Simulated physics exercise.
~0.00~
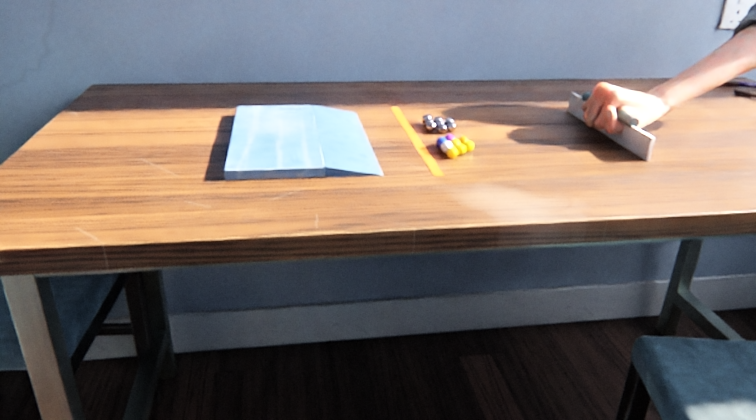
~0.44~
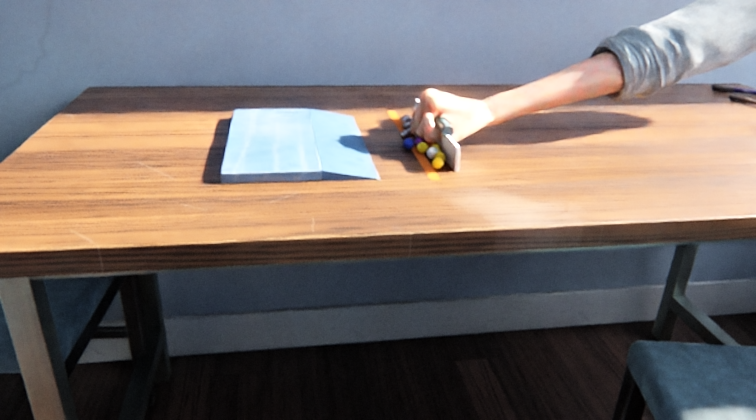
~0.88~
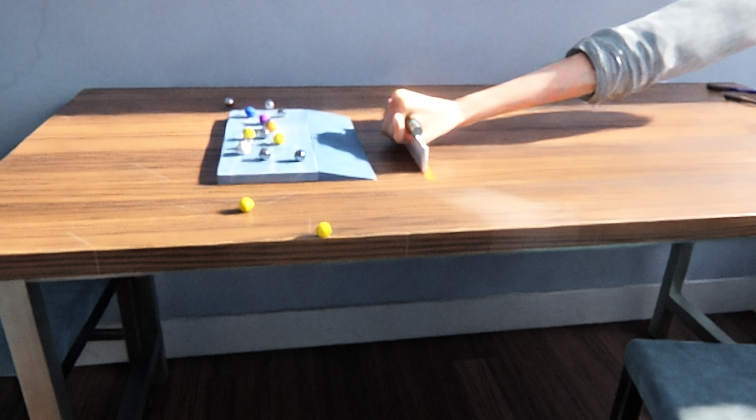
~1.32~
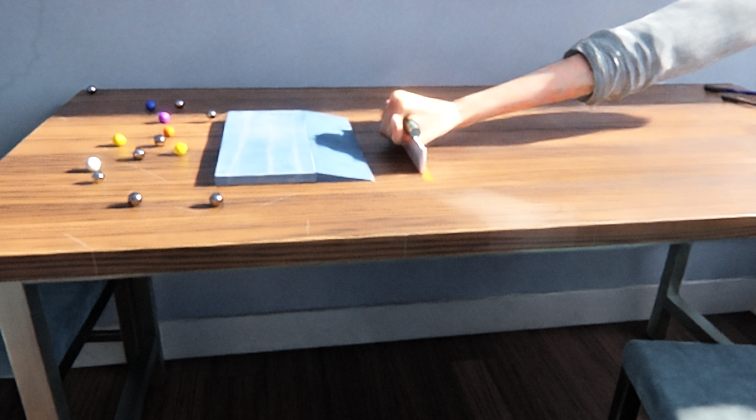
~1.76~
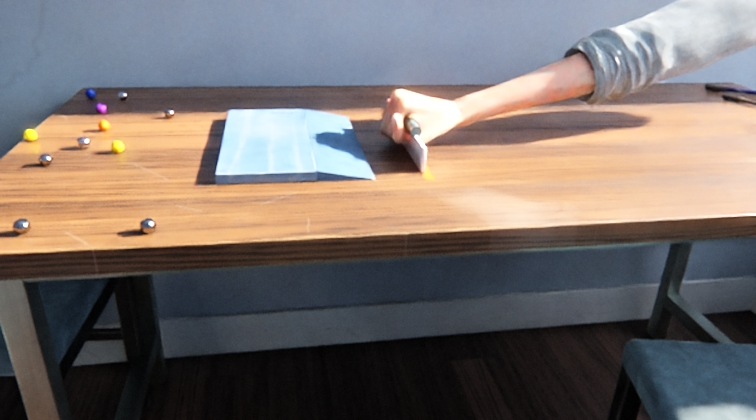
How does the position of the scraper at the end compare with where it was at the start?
At the start the scraper is near the right side of the table, well away from the orange tape. By the end it is further left, held still at the tape.
On a wooden table, a hand sweeping small balls left with a scraper, stopping at orange tape as they roll over a low wedge.
